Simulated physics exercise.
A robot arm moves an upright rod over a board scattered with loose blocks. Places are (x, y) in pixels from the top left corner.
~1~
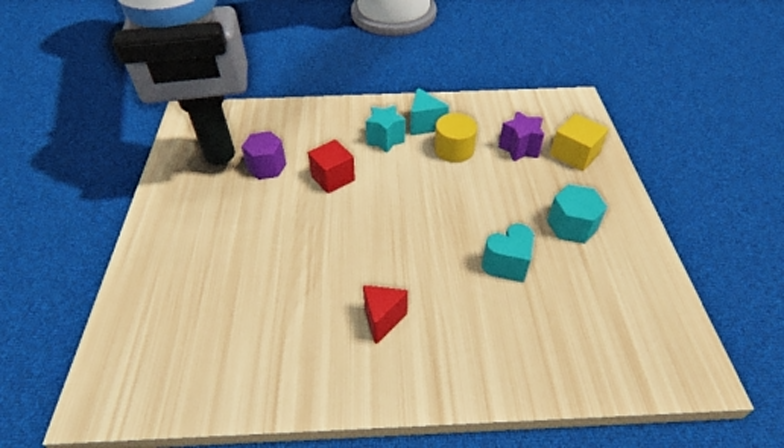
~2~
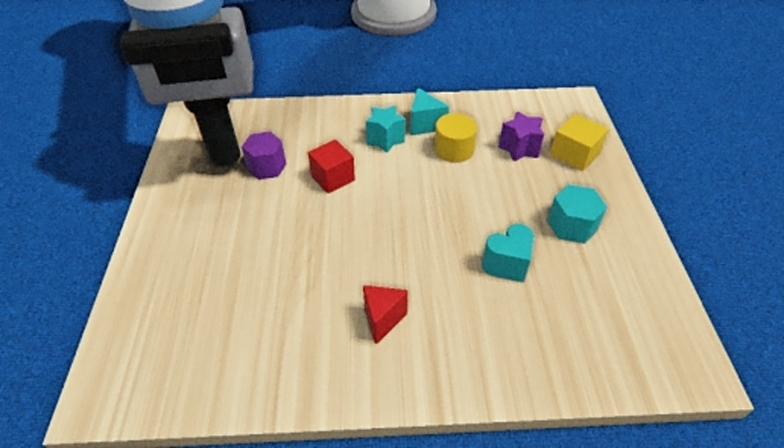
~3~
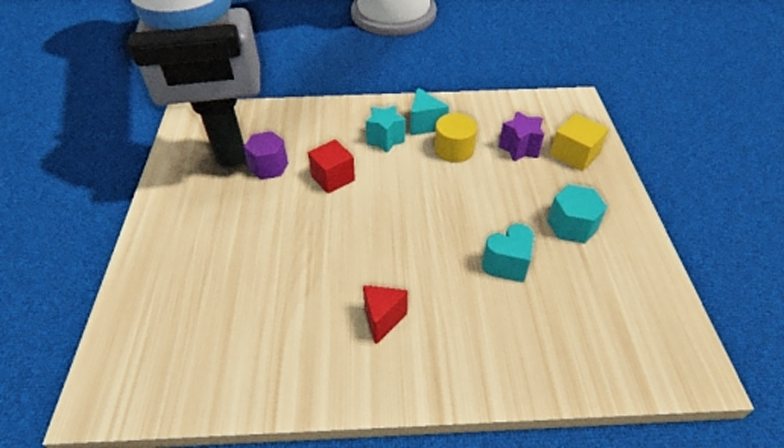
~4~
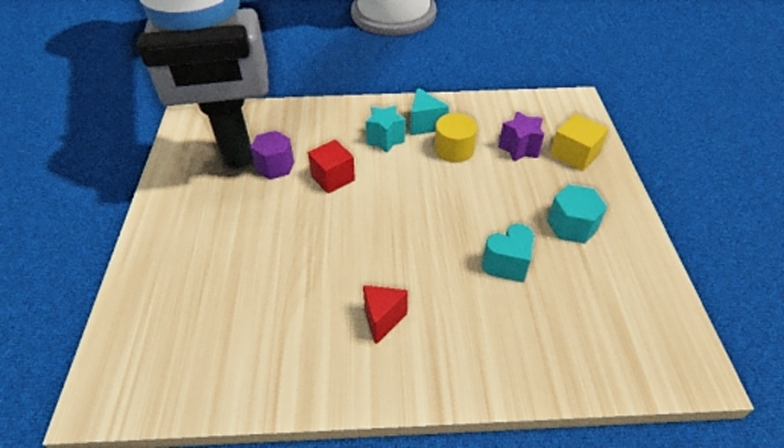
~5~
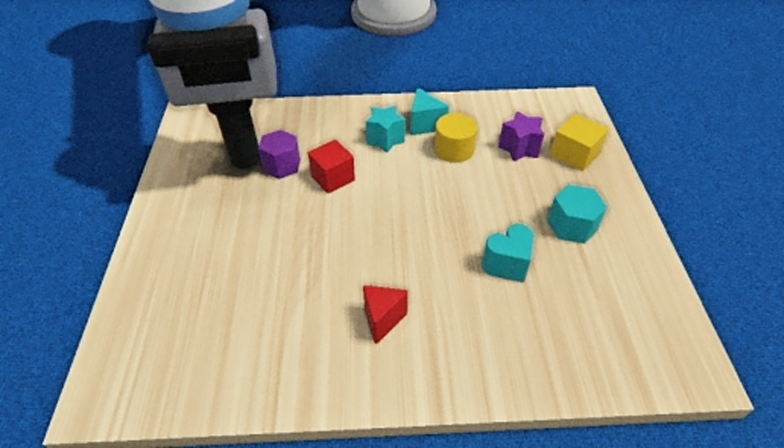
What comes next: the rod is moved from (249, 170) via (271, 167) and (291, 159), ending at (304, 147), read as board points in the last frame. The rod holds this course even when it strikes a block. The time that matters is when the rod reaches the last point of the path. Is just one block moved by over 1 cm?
Answer: Yes.
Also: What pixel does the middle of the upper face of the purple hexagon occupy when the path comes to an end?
If I read the scene right, the answer is (331, 127).
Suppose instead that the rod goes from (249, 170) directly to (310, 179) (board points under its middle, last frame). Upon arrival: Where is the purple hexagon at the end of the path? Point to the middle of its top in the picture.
My best guess is (321, 134).
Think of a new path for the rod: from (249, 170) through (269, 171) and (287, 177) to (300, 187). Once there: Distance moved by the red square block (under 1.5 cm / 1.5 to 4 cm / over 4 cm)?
Distance: Below 1.5 cm.
What follows on the original path. Halfway along, rod (280, 153); purple hexagon (311, 134).
At the end, rod (302, 136); purple hexagon (331, 127), turned 15° clockwise; red square block not moved.
